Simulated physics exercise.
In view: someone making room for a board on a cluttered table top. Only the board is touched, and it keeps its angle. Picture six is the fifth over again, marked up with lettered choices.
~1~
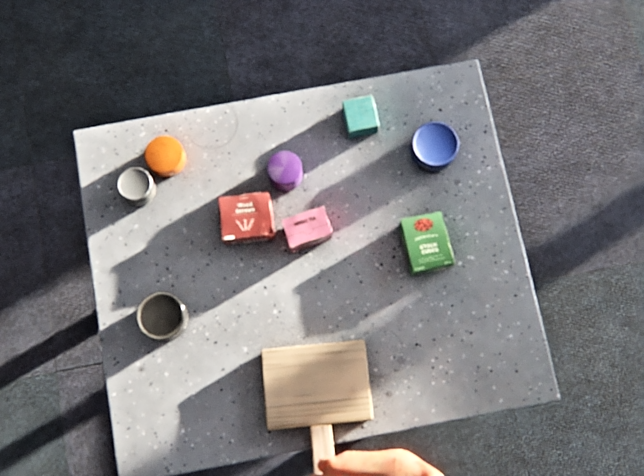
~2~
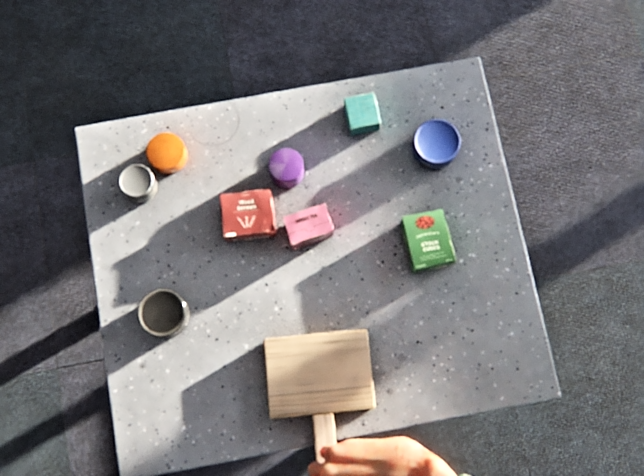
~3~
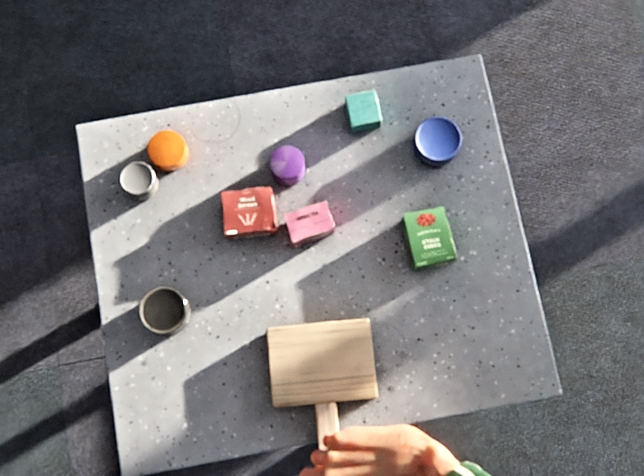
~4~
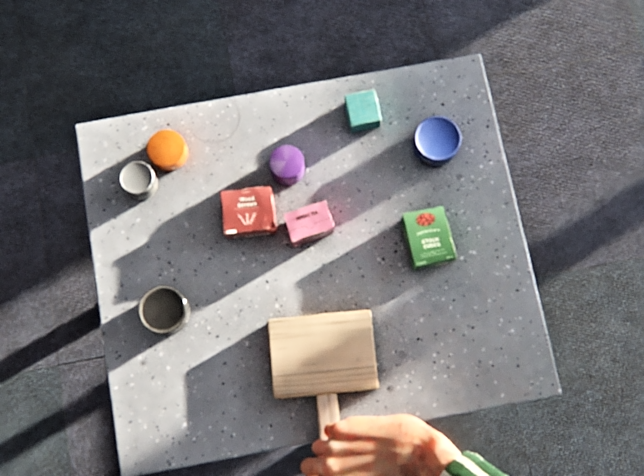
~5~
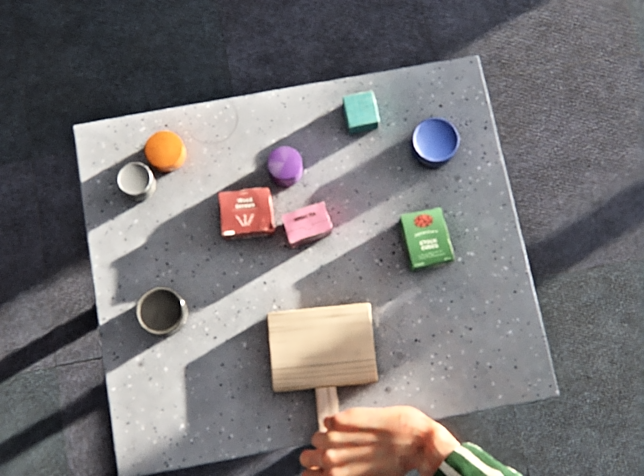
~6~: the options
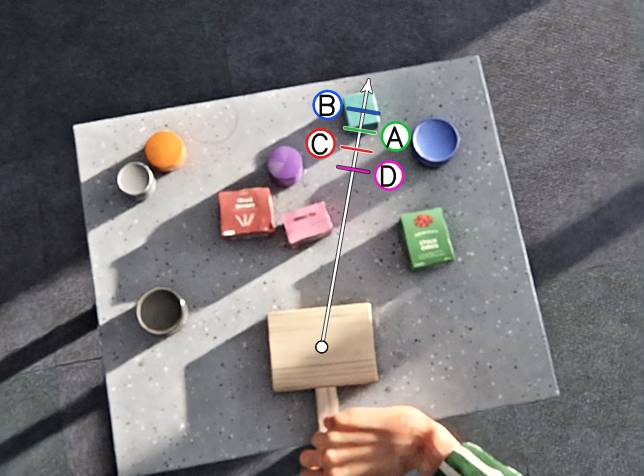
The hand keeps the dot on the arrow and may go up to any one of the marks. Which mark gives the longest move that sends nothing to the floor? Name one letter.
As far as tick A.
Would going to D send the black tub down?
No.
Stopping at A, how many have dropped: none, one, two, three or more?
The count is none.
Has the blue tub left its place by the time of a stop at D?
No.
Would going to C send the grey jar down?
By then, no.
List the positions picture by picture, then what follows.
In the first frame, green box (426, 244); blue tub (434, 148); purple tin (285, 171).
In the second frame, board (319, 373); black tub (164, 314).
In the third frame, board (322, 363); orange pot (168, 151).
In the fourth frame, board (322, 354); pink packet (309, 224).
In the fifth frame, board (322, 347); green box (426, 240); blue tub (434, 143); purple tin (285, 167).
On the marked copy, A at (360, 131); B at (363, 111); C at (356, 150); D at (353, 169); the arrow from (322, 347) to (369, 80); the white dot at (322, 347).
Taking A. A third of the way, board (336, 269); pink packet (307, 218); turquoise block (360, 113).
Two thirds of the way, board (349, 192); purple tin (279, 129); pink packet (319, 142).
When it is over, board (360, 134); pink packet (325, 86); turquoise block (363, 82); nothing has fallen.
As for the rest, B drops the pink packet and turquoise block; C is safe but short; D is safe but short.
